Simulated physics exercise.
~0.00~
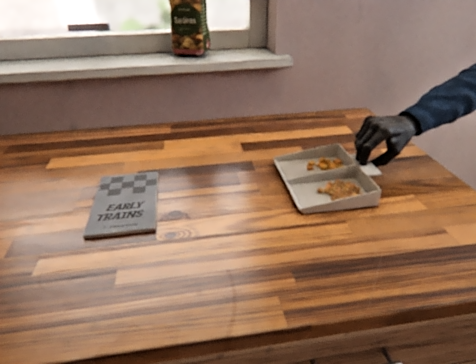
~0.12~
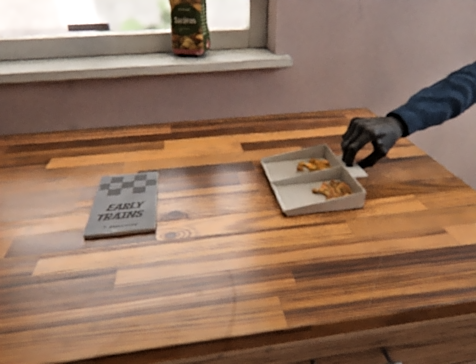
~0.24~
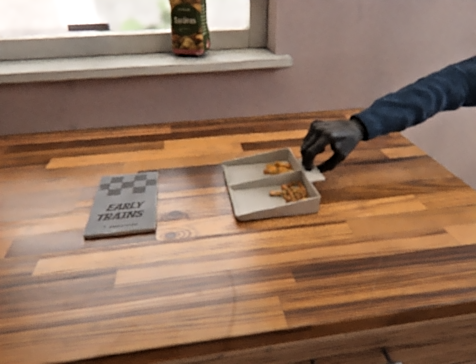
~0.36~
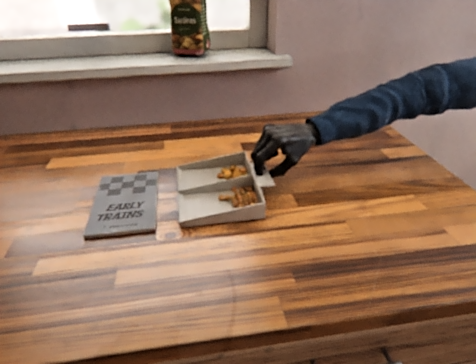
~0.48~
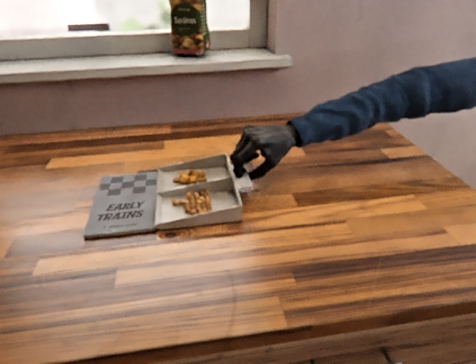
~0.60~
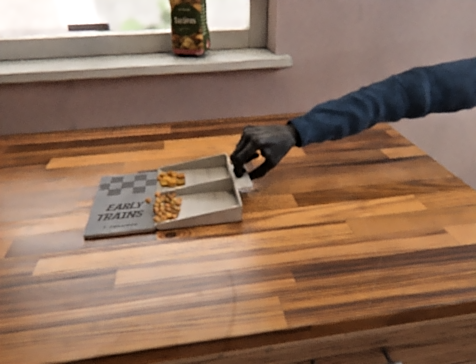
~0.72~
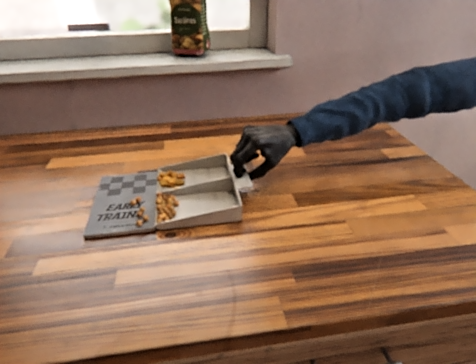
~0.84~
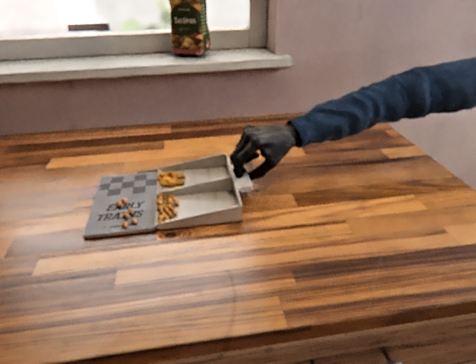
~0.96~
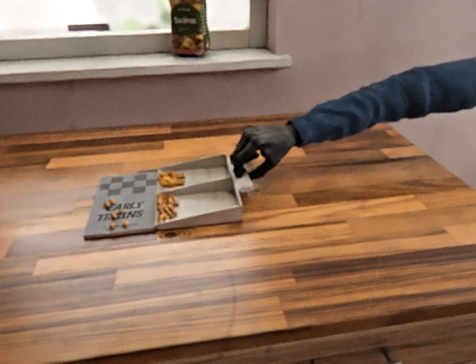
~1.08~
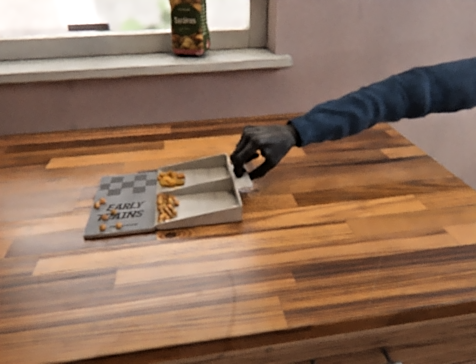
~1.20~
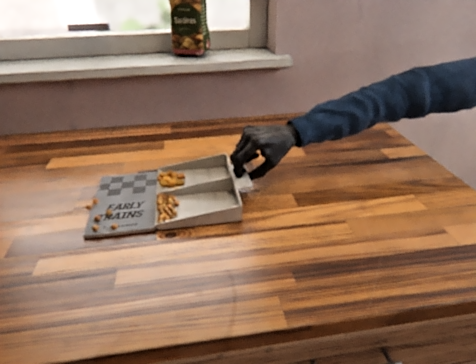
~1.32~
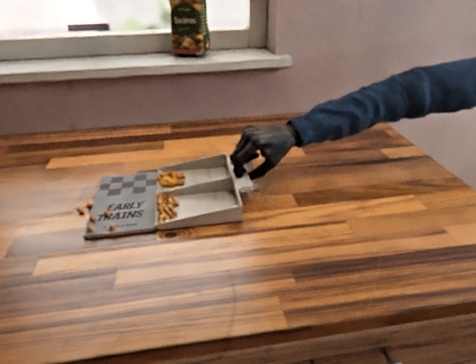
The video shows a gloved hand sliding a divided tray of small golden pieces left across a wooden table until it stops against a thin grey book. Both piles slide forward, and some of the near pieces spill onto the book while the far ones stay in the tray.
